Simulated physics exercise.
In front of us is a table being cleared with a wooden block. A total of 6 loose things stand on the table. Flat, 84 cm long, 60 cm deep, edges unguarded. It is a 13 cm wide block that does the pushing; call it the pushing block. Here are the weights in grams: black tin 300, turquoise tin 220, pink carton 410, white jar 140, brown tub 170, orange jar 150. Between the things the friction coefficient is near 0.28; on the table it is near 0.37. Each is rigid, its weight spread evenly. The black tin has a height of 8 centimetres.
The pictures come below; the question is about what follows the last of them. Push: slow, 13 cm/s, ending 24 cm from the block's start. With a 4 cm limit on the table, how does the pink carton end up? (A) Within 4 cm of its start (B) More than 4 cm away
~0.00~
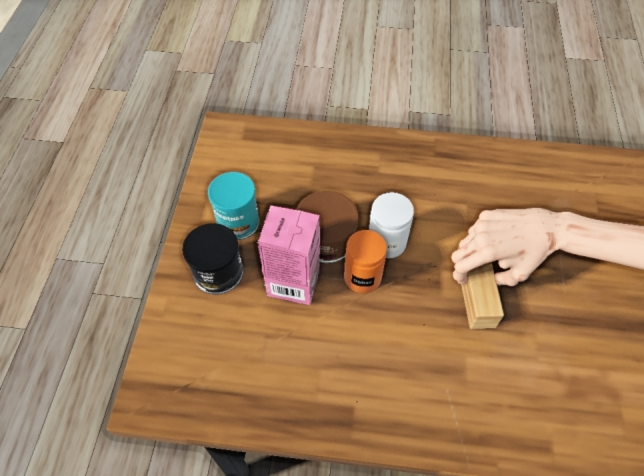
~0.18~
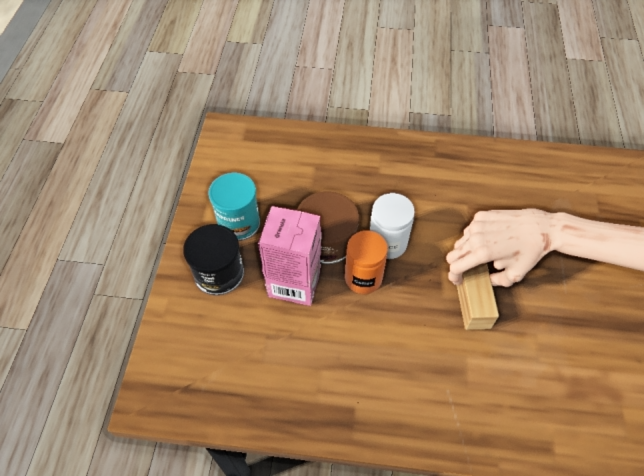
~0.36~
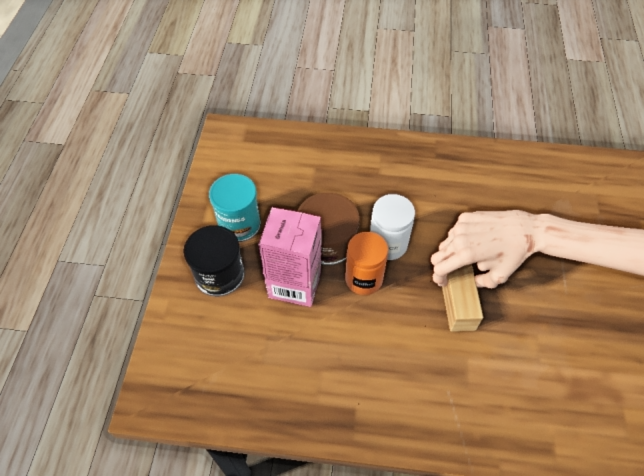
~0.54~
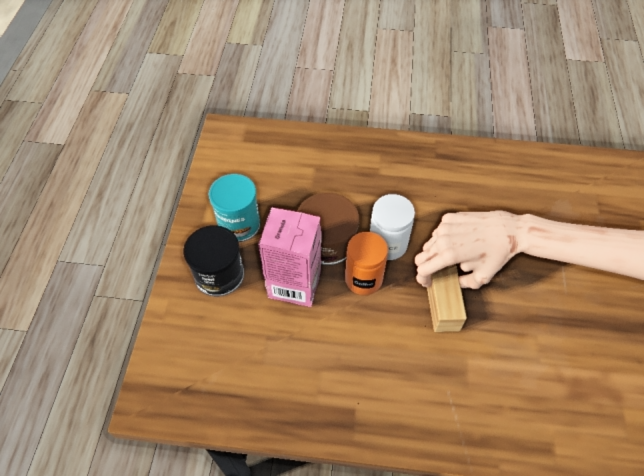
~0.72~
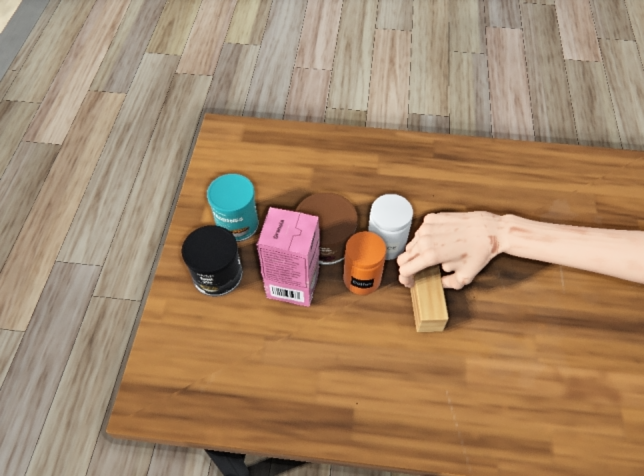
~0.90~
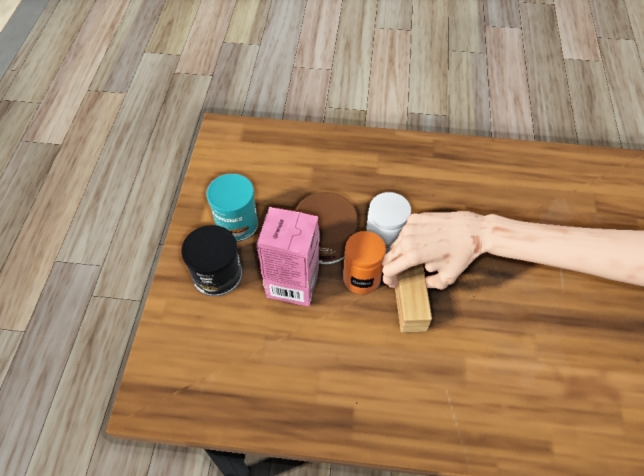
(B) More than 4 cm away.
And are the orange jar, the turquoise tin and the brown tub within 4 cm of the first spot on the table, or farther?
Note: Orange jar departs its position. Turquoise tin is left in place. Brown tub is left in place.
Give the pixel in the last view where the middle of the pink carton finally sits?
End position: Roughly (238, 260).
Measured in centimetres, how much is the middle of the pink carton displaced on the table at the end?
About 8 cm.
By 1.50 s, pusher on by 18 cm; pink carton 2 cm from its spot near (279, 259); orange jar 6 cm from its spot.
By 1.80 s, pusher on by 22 cm; pink carton 5 cm from its spot near (253, 260); orange jar 10 cm from its spot.
When it is over (2.4 s), not toppled but over 4 cm from the start, pink carton and orange jar; the other 4 within 4 cm of the start. End places, in pixels of the last picture, pink carton near (238, 260).
